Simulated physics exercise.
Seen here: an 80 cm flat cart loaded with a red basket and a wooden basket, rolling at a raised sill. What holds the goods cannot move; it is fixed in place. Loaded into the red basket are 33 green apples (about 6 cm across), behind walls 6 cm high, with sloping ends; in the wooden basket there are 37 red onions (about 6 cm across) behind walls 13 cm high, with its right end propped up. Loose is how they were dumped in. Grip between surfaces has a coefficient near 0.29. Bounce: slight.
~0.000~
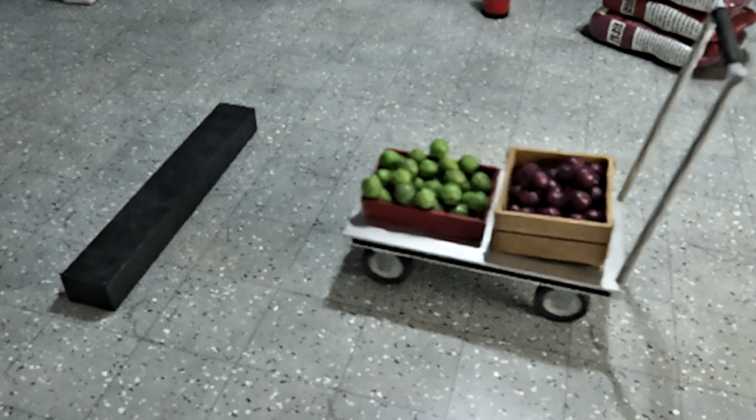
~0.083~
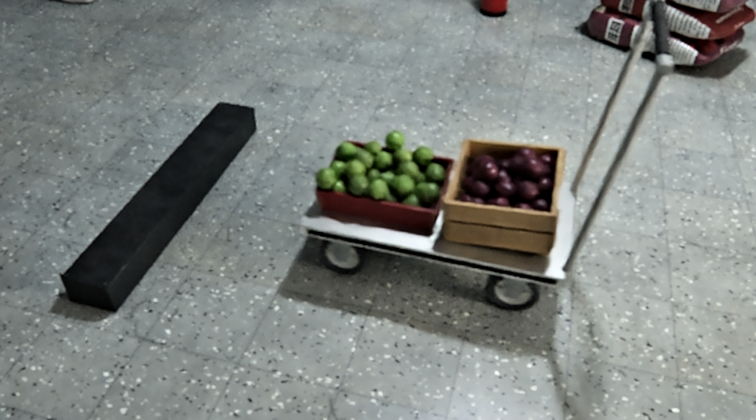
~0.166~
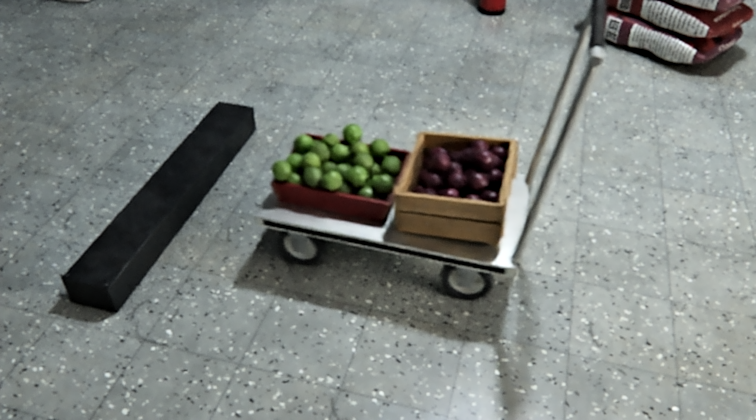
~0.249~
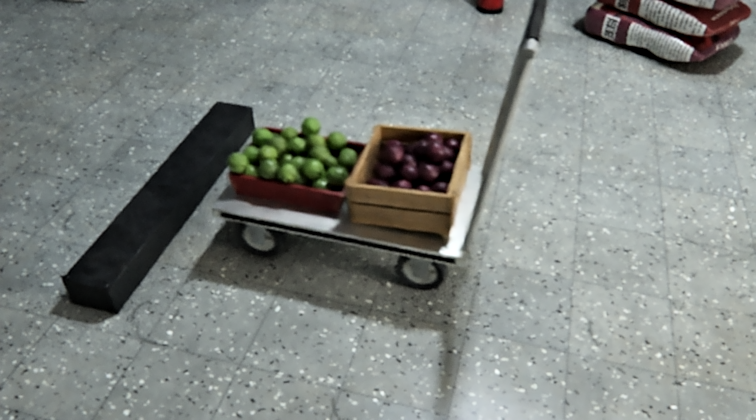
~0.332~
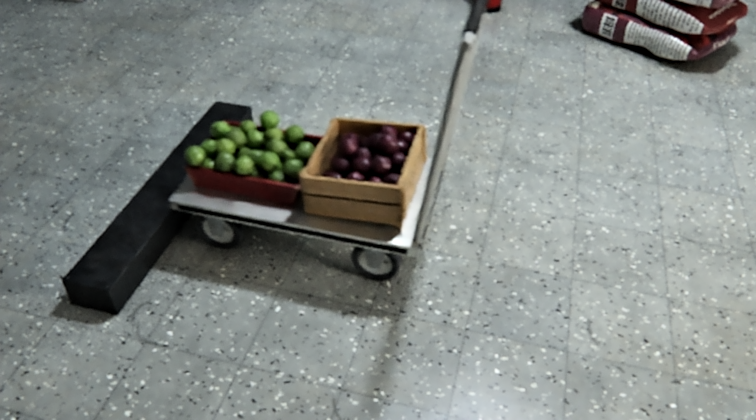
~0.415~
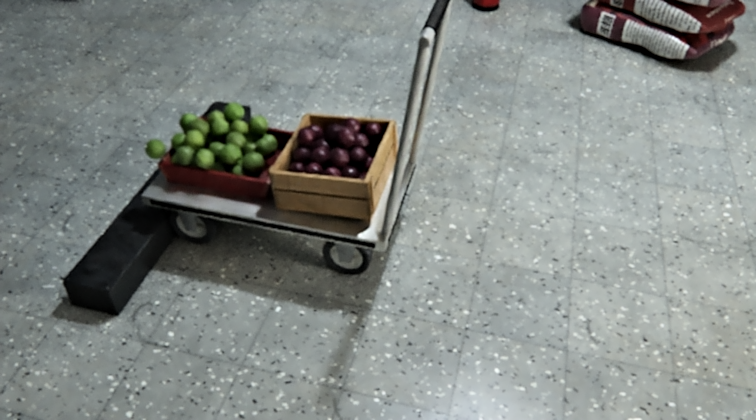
A flat cart carrying green apples and red onions rolls left to a dark sill.
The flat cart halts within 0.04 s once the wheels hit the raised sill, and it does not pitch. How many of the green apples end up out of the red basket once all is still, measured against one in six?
More than one in six do.
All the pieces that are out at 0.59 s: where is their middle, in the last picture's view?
Estimated centre: Around (178, 135).
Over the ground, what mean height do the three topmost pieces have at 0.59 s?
On average roughly 40 centimetres up.
After 0.47 s, 3 of 33 out of the red basket and 1 of 37 out of the wooden basket.
After 0.59 s, 9 of 33 out of the red basket and 2 of 37 out of the wooden basket.
After 0.82 s, 10 of 33 out of the red basket and 2 of 37 out of the wooden basket.
Final count (at 1.32 s), 10 of 33 out of the red basket and 2 of 37 out of the wooden basket. Asked share, 10 of 33, 30 per cent.
